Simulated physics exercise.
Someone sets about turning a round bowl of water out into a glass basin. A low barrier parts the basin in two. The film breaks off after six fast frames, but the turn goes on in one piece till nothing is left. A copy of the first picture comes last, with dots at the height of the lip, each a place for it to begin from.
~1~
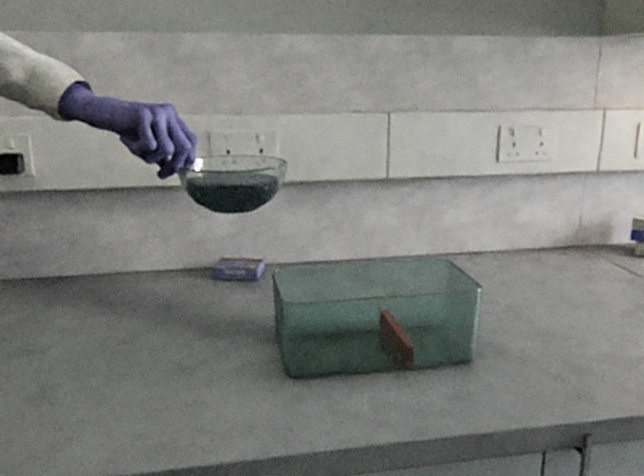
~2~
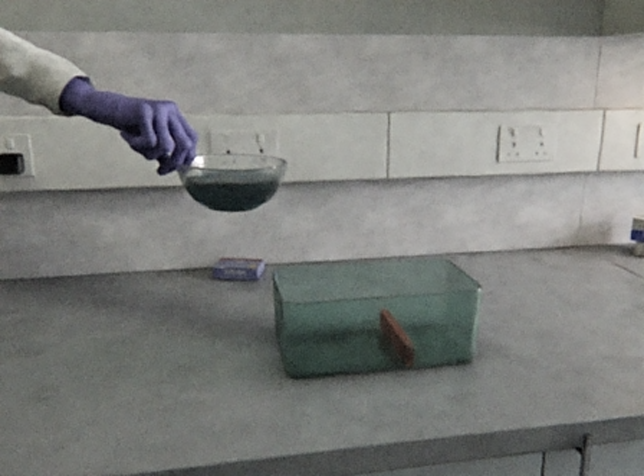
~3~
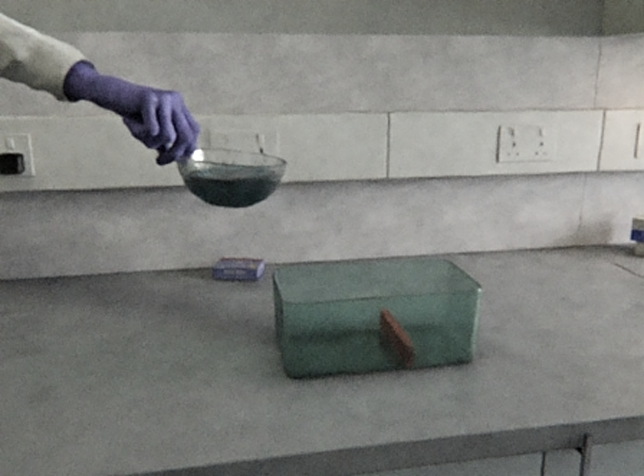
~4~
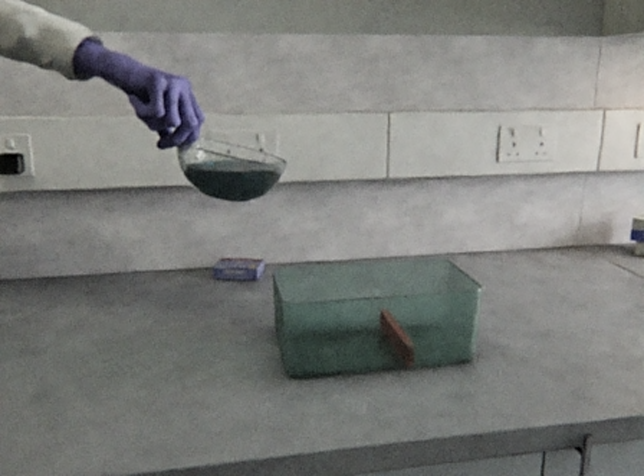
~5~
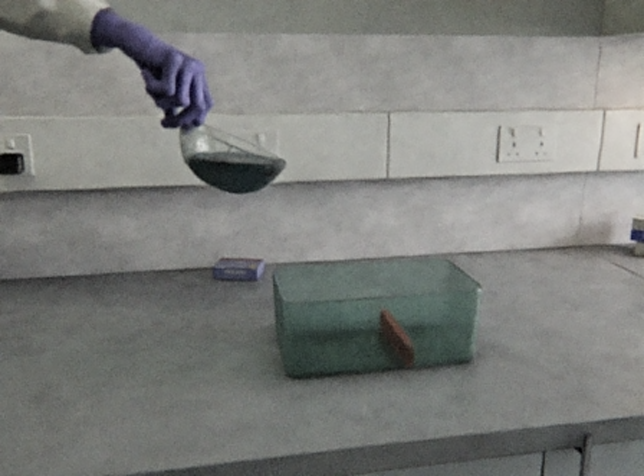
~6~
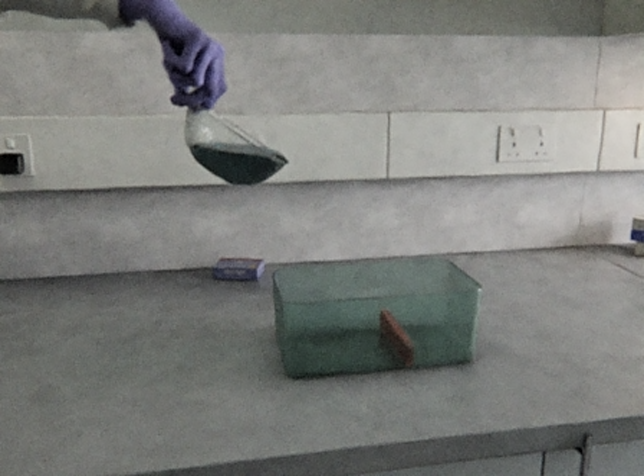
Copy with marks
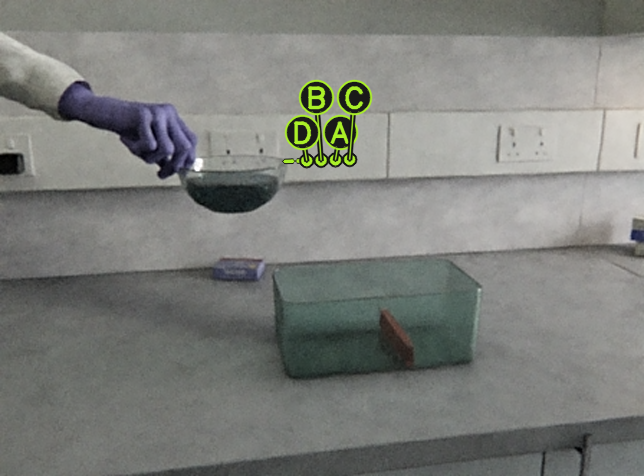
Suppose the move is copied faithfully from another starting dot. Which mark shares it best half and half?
The best dot is B.
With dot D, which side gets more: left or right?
More ends on the left.
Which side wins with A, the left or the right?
The right one.
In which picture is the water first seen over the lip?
Picture 6.
On the marked copy, A at (335, 159); B at (321, 160); C at (349, 159); D at (306, 160).
With A, about 23 % ends left of the wall and 73 % right of it; 4 % is lost outside.
With B, about 40 % ends left of the wall and 56 % right of it; 4 % is lost outside.
With C, about 20 % ends left of the wall and 75 % right of it; 5 % is lost outside.
With D, about 71 % ends left of the wall and 26 % right of it; 3 % is lost outside.
